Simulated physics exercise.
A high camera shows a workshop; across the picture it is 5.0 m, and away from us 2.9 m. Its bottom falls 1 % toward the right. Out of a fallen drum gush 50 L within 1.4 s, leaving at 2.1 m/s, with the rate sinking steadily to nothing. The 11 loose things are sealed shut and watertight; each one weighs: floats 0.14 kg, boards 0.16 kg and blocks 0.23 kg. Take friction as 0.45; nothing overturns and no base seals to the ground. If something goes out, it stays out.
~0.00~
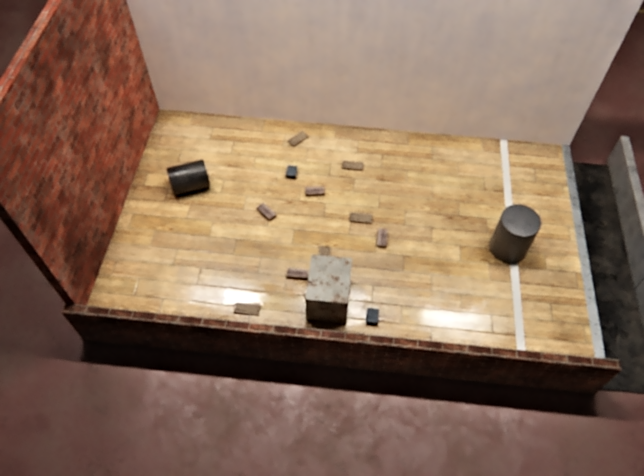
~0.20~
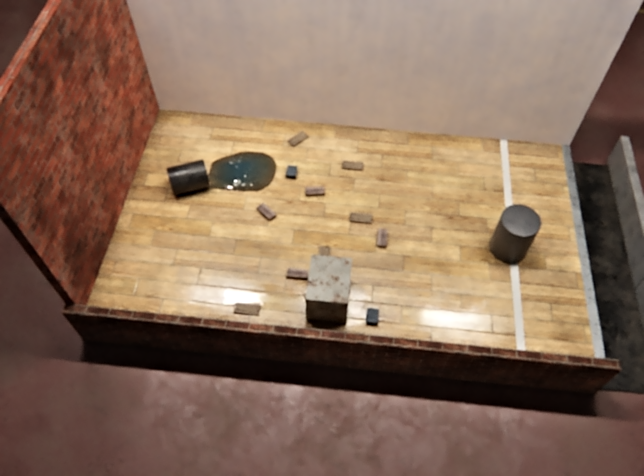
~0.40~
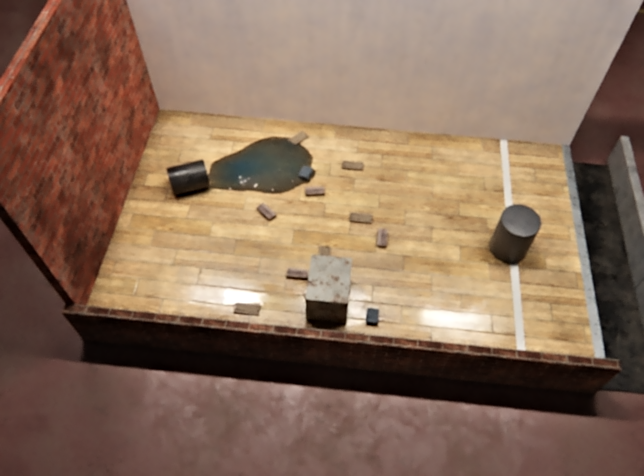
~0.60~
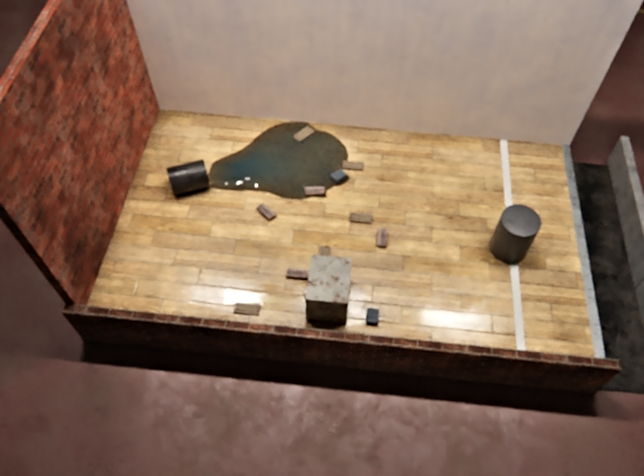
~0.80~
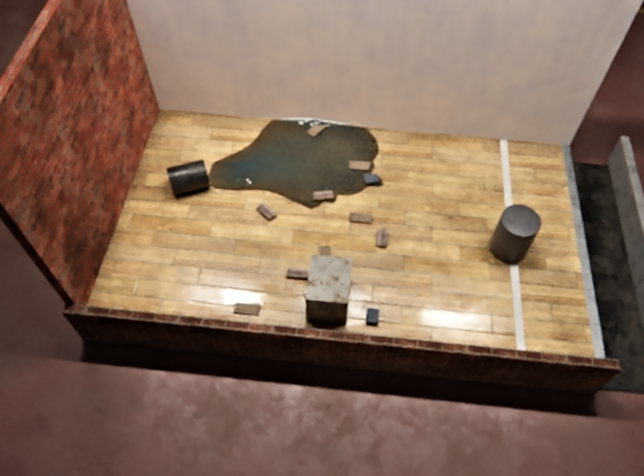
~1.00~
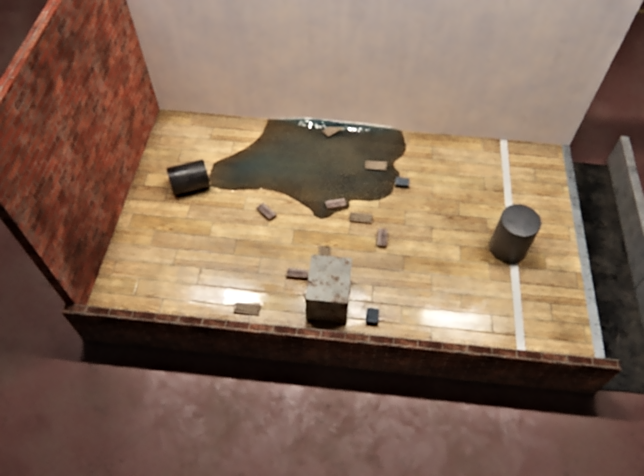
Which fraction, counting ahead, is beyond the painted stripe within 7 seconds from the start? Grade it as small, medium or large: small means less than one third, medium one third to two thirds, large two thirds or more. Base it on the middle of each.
I would call it small.
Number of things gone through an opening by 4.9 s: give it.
By that point, 3.
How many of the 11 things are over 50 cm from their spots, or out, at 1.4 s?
I make it 3.
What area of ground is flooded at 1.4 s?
About 2.5 m2 is covered.
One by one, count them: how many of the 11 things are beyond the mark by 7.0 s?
3 of them.
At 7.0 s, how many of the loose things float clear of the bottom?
Count: 0.
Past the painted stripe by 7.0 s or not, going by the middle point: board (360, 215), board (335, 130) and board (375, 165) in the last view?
First never got there, second got there, third got there.
After 1.4 s 0 of 11 are over the mark; 2 afloat.
After 3.1 s 3 of 11 are over the mark; 1 afloat.
After 4.9 s 3 of 11 are over the mark; 0 afloat.
After 7.0 s 3 of 11 are over the mark; 0 afloat.
